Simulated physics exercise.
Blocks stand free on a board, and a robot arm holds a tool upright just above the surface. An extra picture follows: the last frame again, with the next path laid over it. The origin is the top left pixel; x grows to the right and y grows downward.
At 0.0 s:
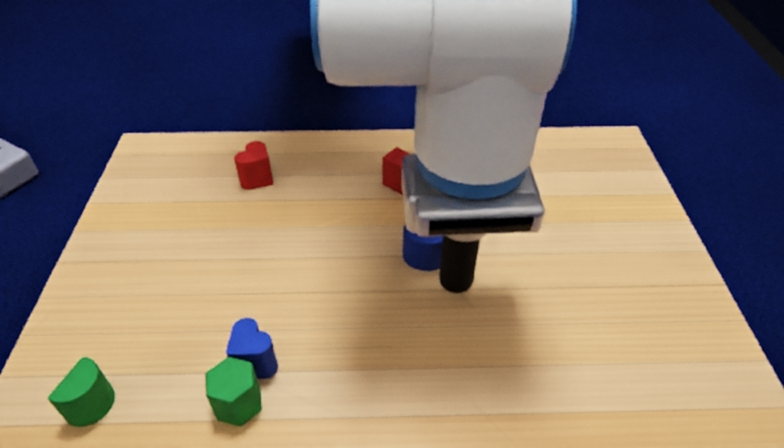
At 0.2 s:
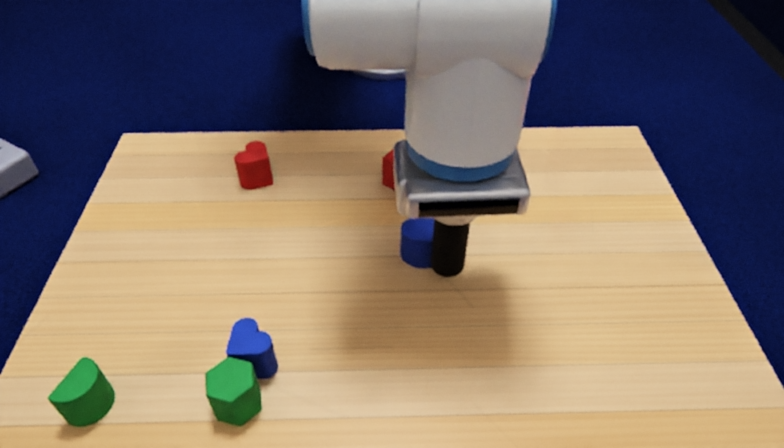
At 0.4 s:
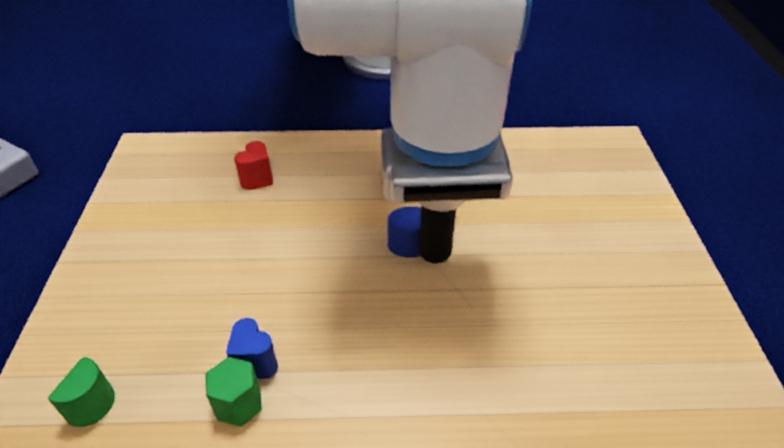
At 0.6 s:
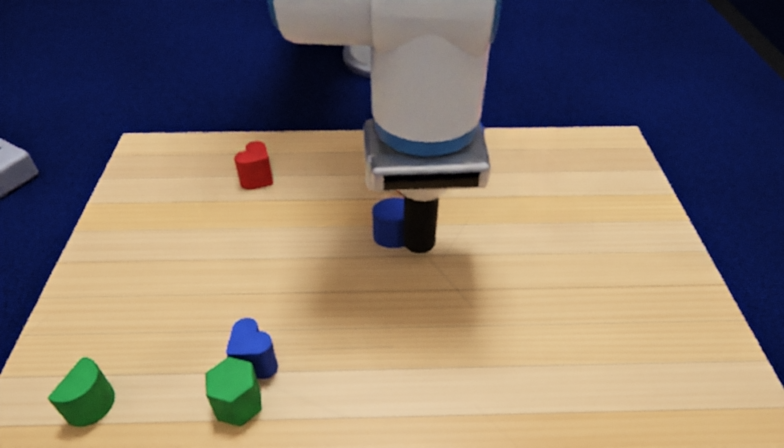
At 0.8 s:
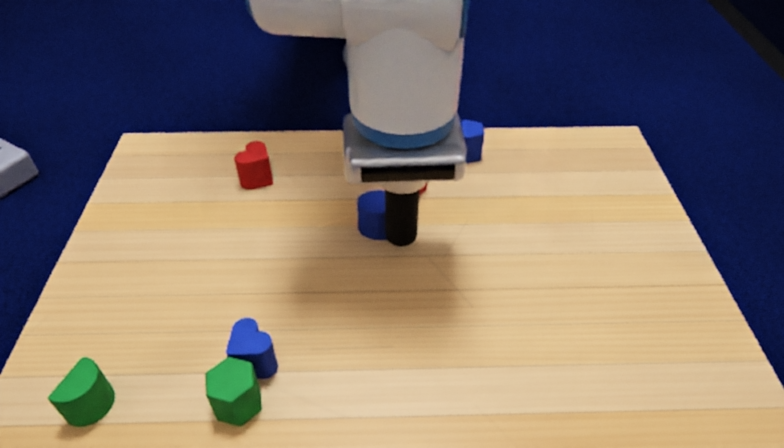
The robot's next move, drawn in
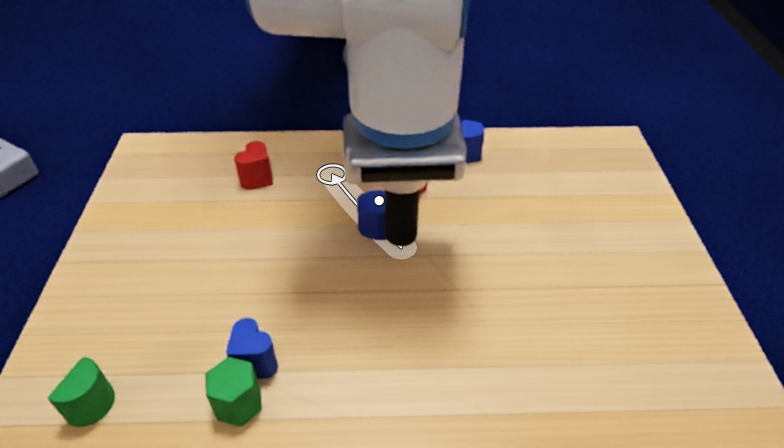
A robot arm pushing a blue block with a black tool, nudging it leftward and back across a wooden board among other blocks.
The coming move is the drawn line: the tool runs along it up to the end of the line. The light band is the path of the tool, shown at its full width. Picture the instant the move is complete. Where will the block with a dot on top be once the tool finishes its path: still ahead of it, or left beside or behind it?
It is off to the side or behind.
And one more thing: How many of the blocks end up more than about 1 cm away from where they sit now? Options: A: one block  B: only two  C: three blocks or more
Correct choice: A.
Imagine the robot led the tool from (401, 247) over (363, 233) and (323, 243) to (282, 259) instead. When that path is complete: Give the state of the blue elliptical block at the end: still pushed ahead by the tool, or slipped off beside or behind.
My guess is it ends up beside or behind the tool.
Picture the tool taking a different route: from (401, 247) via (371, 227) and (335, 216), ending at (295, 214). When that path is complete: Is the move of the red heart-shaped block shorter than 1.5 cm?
That would be a yes.
The line goes from (401, 247) via (374, 222) and (351, 197), ending at (332, 174); the dot is on the blue elliptical block.
The first path, step by step. One third of the way, tool (373, 211); blue elliptical block (349, 180), turned 20° anticlockwise.
Two thirds of the way, tool (350, 186); blue elliptical block (320, 163), turned 60° anticlockwise.
At the end, tool (331, 163); blue elliptical block (300, 153), turned 130° anticlockwise; red oblong block unmoved.
